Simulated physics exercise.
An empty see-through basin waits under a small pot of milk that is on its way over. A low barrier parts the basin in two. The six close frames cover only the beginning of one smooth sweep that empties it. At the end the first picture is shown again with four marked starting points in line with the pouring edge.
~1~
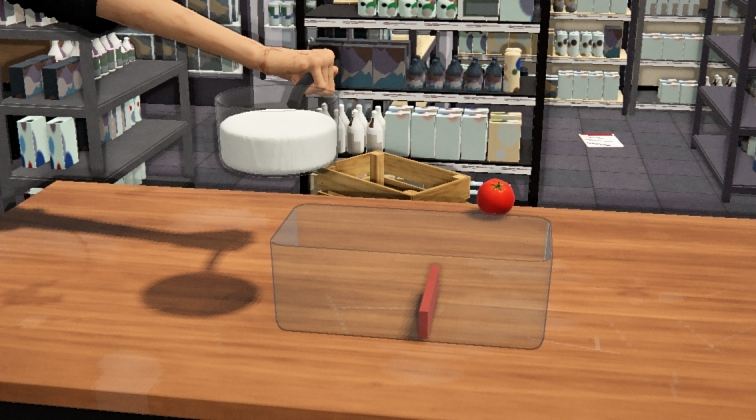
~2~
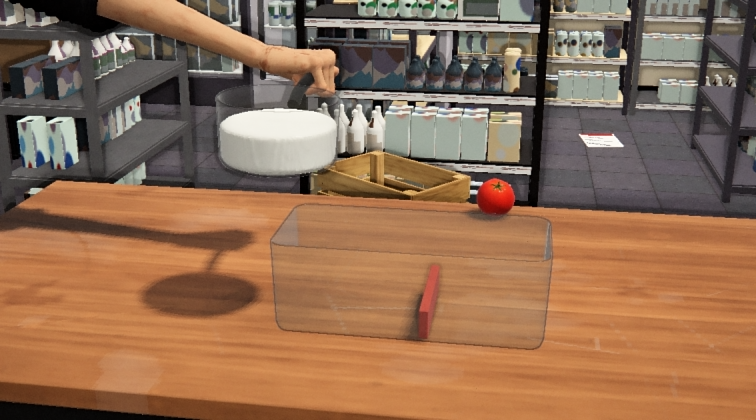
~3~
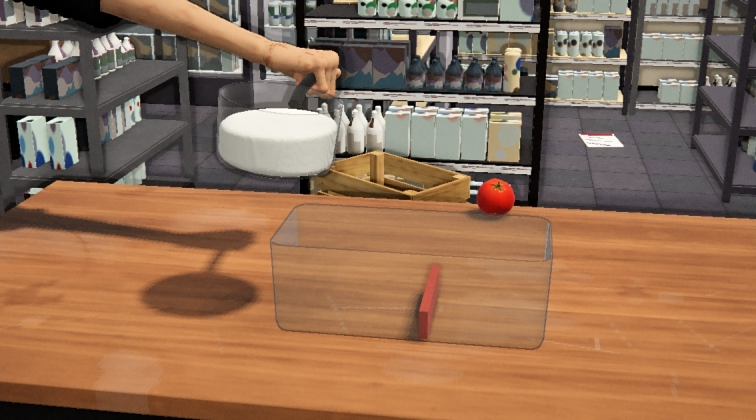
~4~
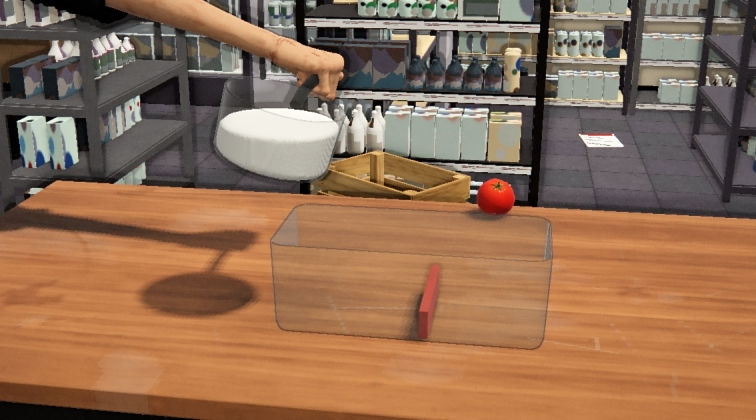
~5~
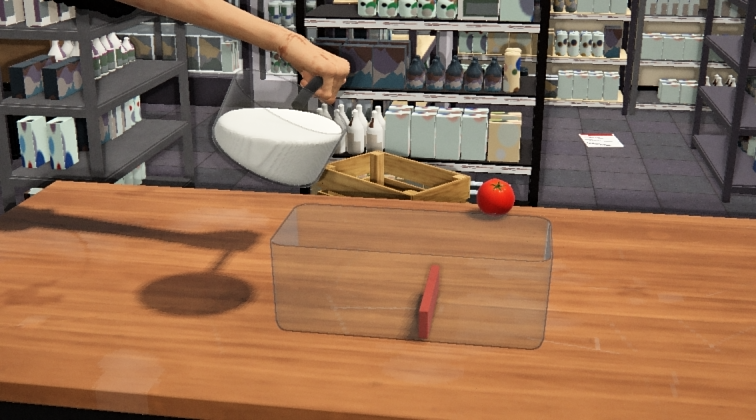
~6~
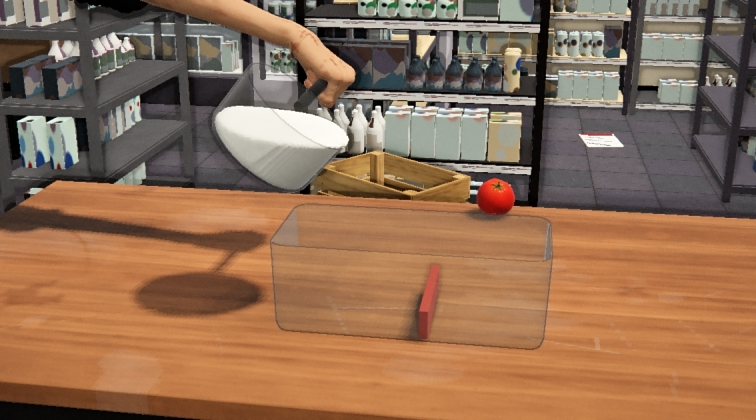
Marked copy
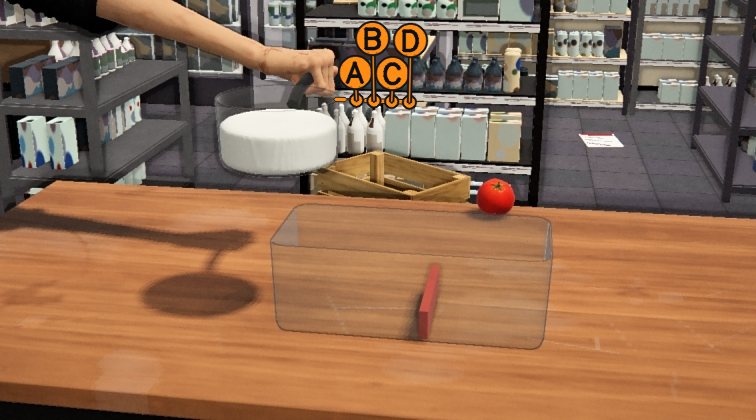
The clip opens with a hand holding a clear pot of white liquid above a wooden counter, beside a transparent basin with a low red divider and a tomato behind it. The pot stays nearly level at first, then the hand tilts it steadily rightward until the liquid reaches its lip.
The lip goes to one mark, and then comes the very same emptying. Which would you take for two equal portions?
The best place is D.
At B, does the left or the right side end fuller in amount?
More ends on the left.
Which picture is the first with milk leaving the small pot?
In picture 6.
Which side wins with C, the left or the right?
The left one.
In orange, A at (356, 100); B at (374, 100); C at (391, 101); D at (409, 102).
With A, about 76 % ends left of the wall and 16 % right of it; 7 % is lost outside.
With B, about 79 % ends left of the wall and 15 % right of it; 6 % is lost outside.
With C, about 67 % ends left of the wall and 29 % right of it; 4 % is lost outside.
With D, about 52 % ends left of the wall and 46 % right of it.
